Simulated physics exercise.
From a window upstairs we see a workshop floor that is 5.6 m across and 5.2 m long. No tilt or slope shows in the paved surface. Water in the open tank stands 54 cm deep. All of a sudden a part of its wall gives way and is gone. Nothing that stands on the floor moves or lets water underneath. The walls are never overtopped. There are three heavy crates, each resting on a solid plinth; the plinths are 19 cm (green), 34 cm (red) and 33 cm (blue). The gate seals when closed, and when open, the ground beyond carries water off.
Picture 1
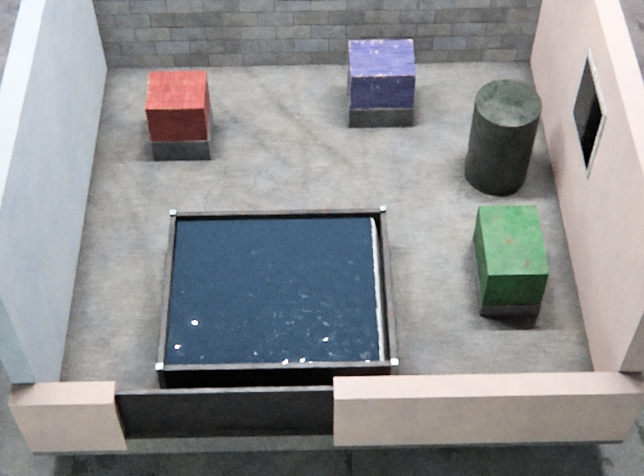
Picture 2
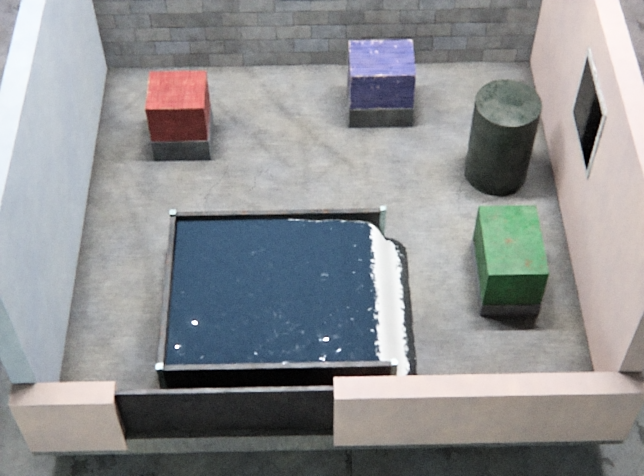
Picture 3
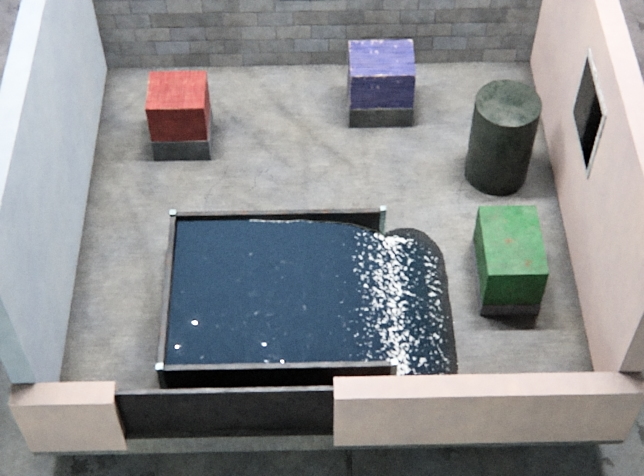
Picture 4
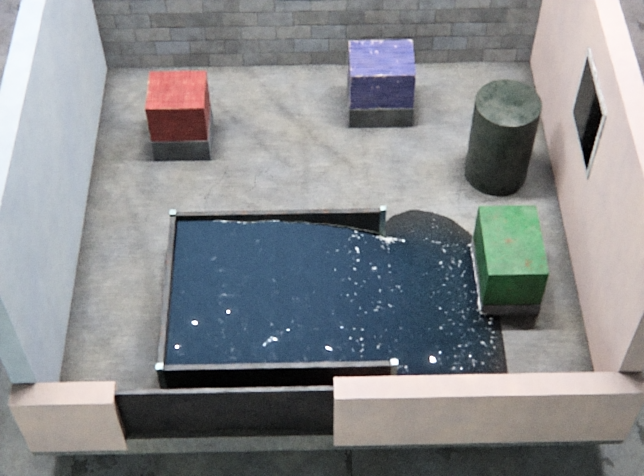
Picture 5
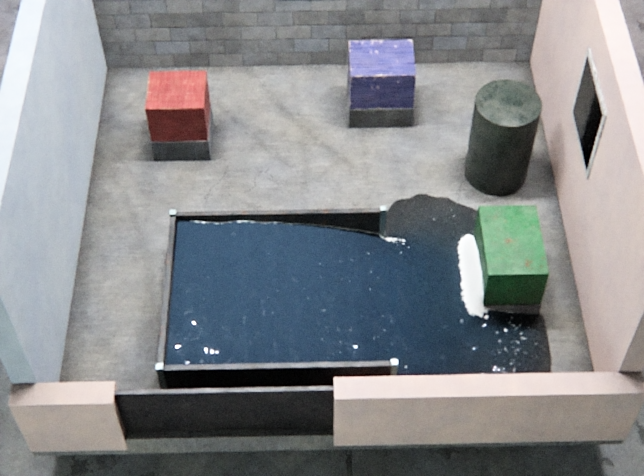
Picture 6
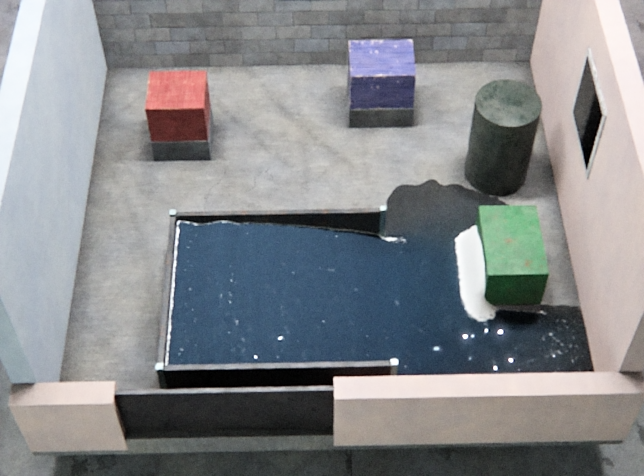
Dark water pours from the tank's open right side and spreads around the green block.
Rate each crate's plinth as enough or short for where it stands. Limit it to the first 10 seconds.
Green crate: Short; red crate: Enough; blue crate: Enough.
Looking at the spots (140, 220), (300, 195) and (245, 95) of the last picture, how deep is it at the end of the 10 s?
9, 6, 9 cm.
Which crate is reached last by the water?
It is the red one.
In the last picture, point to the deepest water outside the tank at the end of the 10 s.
Spot: Approx. (143, 417).
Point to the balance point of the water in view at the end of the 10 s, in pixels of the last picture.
Near (313, 239).
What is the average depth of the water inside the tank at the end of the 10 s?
Depth, averaged: Around 9 centimetres.
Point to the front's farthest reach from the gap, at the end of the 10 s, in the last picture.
I'd put it close to (107, 76).
A moment later water covers 25 % of the floor and is deepest (52 cm) near (584, 408); green plinth reached, red plinth not reached, blue plinth not reached.
Soon after water covers 40 % of the floor and is deepest (41 cm) near (581, 393); green plinth reached, red plinth not reached, blue plinth reached.
Next water covers 60 % of the floor and is deepest (32 cm) near (557, 194); green plinth reached, red plinth reached, blue plinth reached.
Later on water covers 90 % of the floor and is deepest (23 cm) near (121, 75); green plinth reached, red plinth reached, blue plinth reached.
At the end water covers 100 % of the floor and is deepest (20 cm) near (143, 417); highest at the green plinth 54 cm, highest at the red plinth 13 cm, highest at the blue plinth 18 cm.
